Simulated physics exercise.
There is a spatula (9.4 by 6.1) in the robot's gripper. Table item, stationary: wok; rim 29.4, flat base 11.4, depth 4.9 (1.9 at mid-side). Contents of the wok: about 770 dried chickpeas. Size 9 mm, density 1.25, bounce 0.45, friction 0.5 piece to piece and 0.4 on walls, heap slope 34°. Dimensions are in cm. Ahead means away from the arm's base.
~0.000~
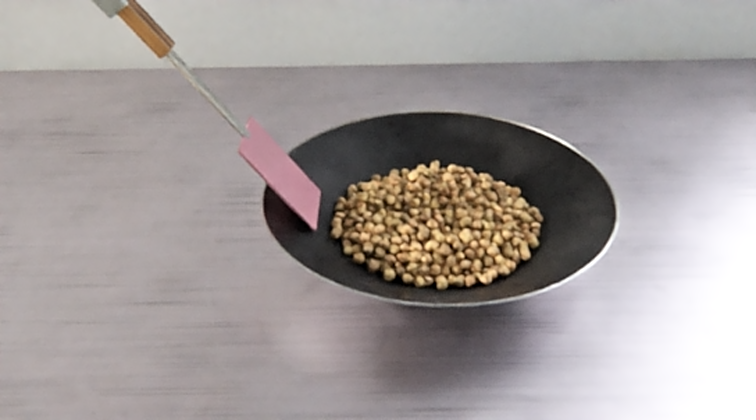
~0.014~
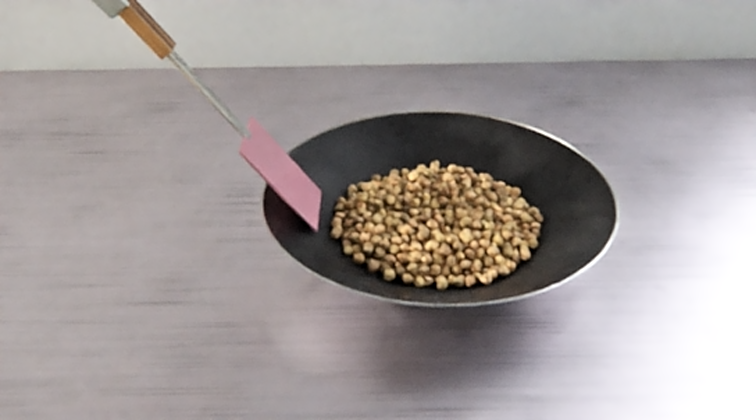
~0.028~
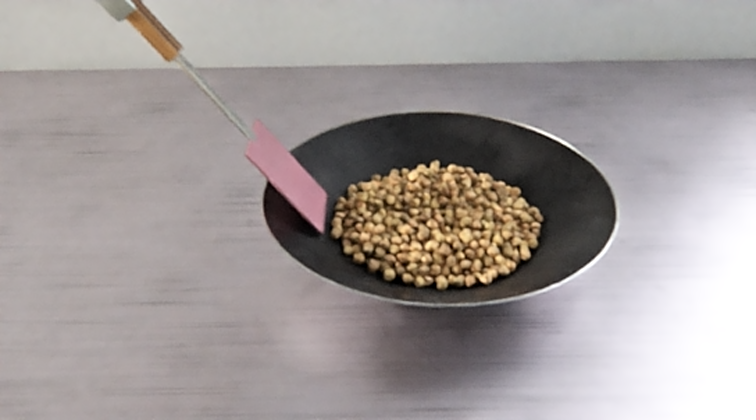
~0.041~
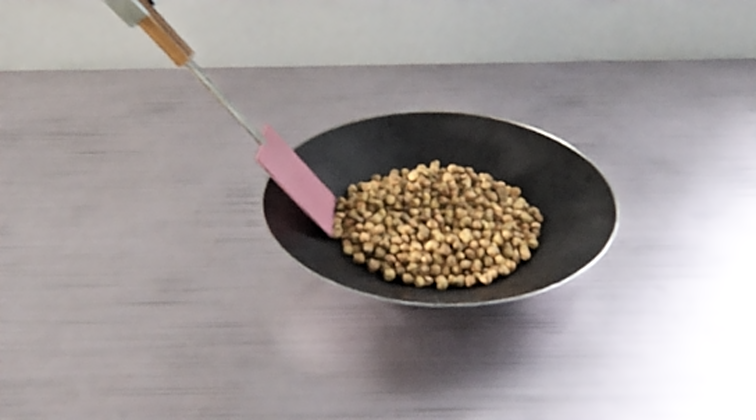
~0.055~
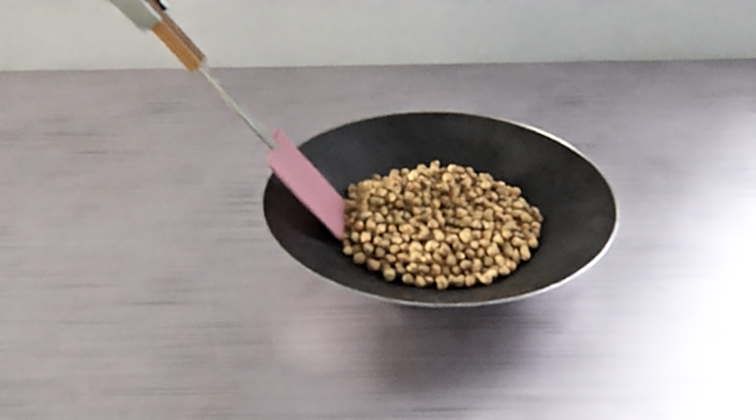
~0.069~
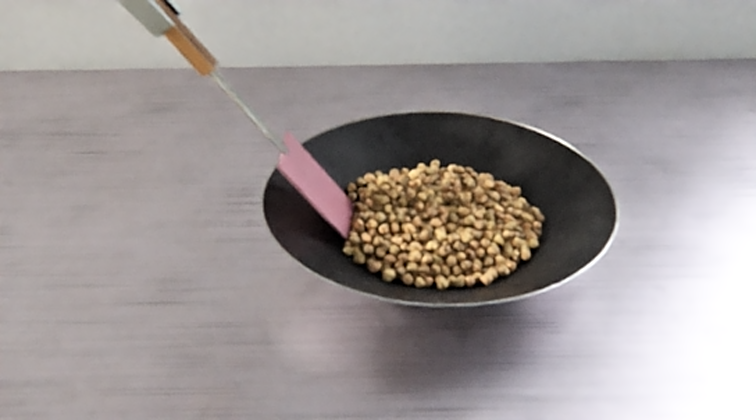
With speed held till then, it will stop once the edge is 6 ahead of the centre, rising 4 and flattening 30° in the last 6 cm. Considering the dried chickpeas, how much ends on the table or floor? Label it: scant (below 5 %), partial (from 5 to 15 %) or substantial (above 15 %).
Scant (below 5 %).
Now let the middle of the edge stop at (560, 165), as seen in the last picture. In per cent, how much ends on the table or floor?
Roughly 10 per cent, I'd say.
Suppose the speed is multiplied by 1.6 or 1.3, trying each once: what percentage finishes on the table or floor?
The two tries give about 5 and 0 in a hundred.
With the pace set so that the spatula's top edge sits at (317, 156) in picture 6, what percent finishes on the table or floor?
Estimate: Close to 10 %.
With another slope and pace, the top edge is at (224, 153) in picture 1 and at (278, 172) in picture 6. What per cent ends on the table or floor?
It works out to about 5 %, more or less.
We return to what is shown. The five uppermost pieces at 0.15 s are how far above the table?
Estimated height above table: Approx. 5 cm.
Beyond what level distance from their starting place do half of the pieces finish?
Level distance of around 3 cm.
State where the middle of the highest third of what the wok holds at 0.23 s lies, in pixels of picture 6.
(494, 203).
By 0.15 s, sloping 55°, highest piece 7 above the table; 772 in the wok.
By 0.23 s, sloping 43°, highest piece 5 above the table; 772 in the wok.
By 0.47 s, sloping 25°, highest piece 5 above the table; 771 in the wok, 1 on the blade or in flight.
By 1.52 s, sloping 25°, highest piece 5 above the table; 771 in the wok, 1 on the table or floor.
Final count, 771 in the wok, 1 on the table or floor. That is 0 % on the table or floor.
